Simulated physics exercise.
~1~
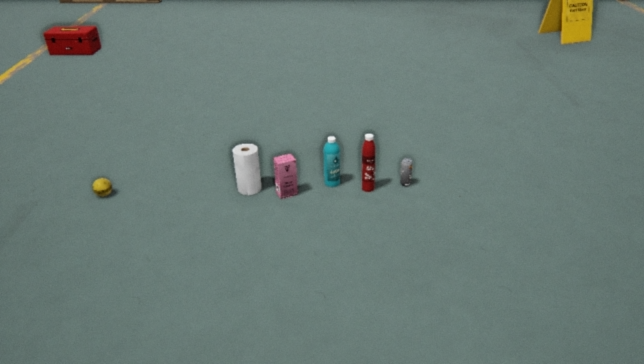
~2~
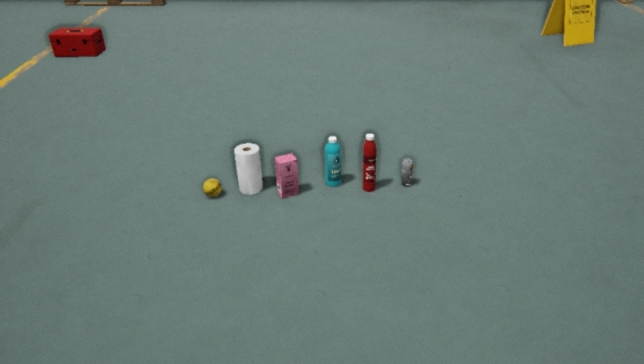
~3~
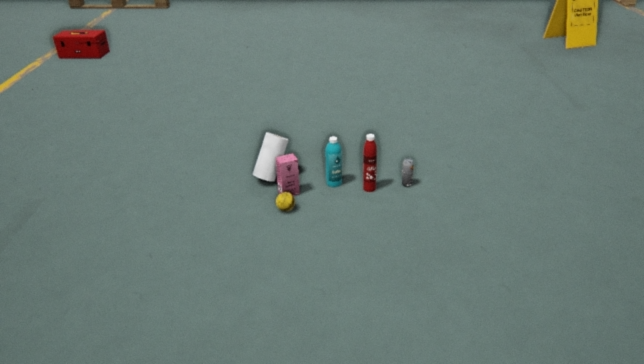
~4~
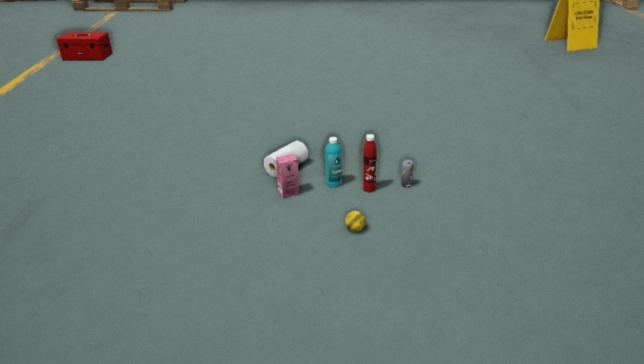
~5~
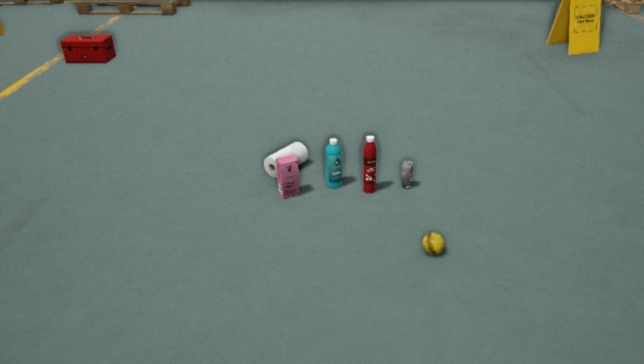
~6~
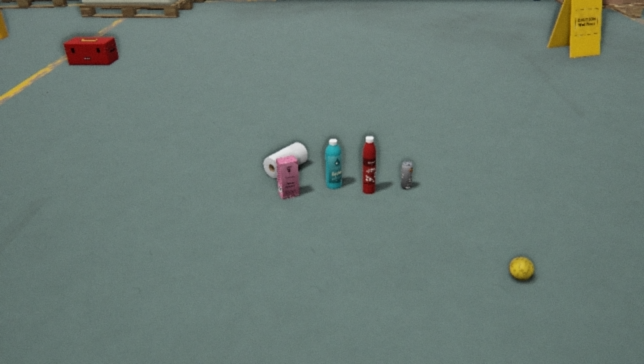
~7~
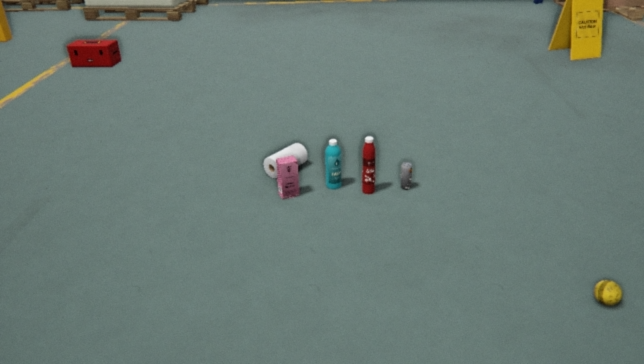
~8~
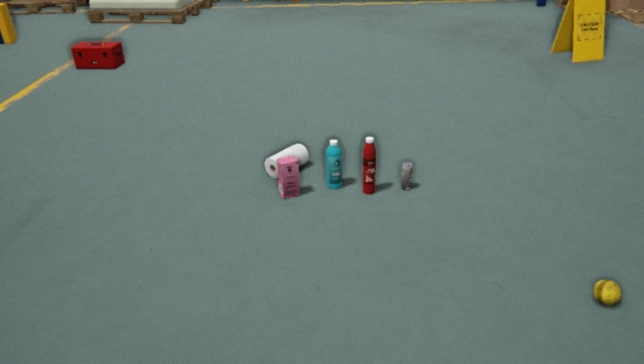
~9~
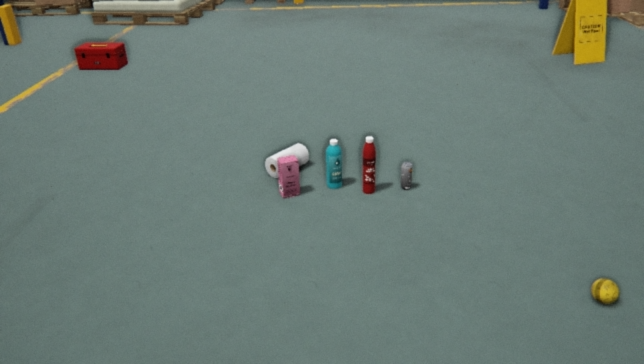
A yellow ball rolls right, knocks over the white roll, and stops beyond the others.
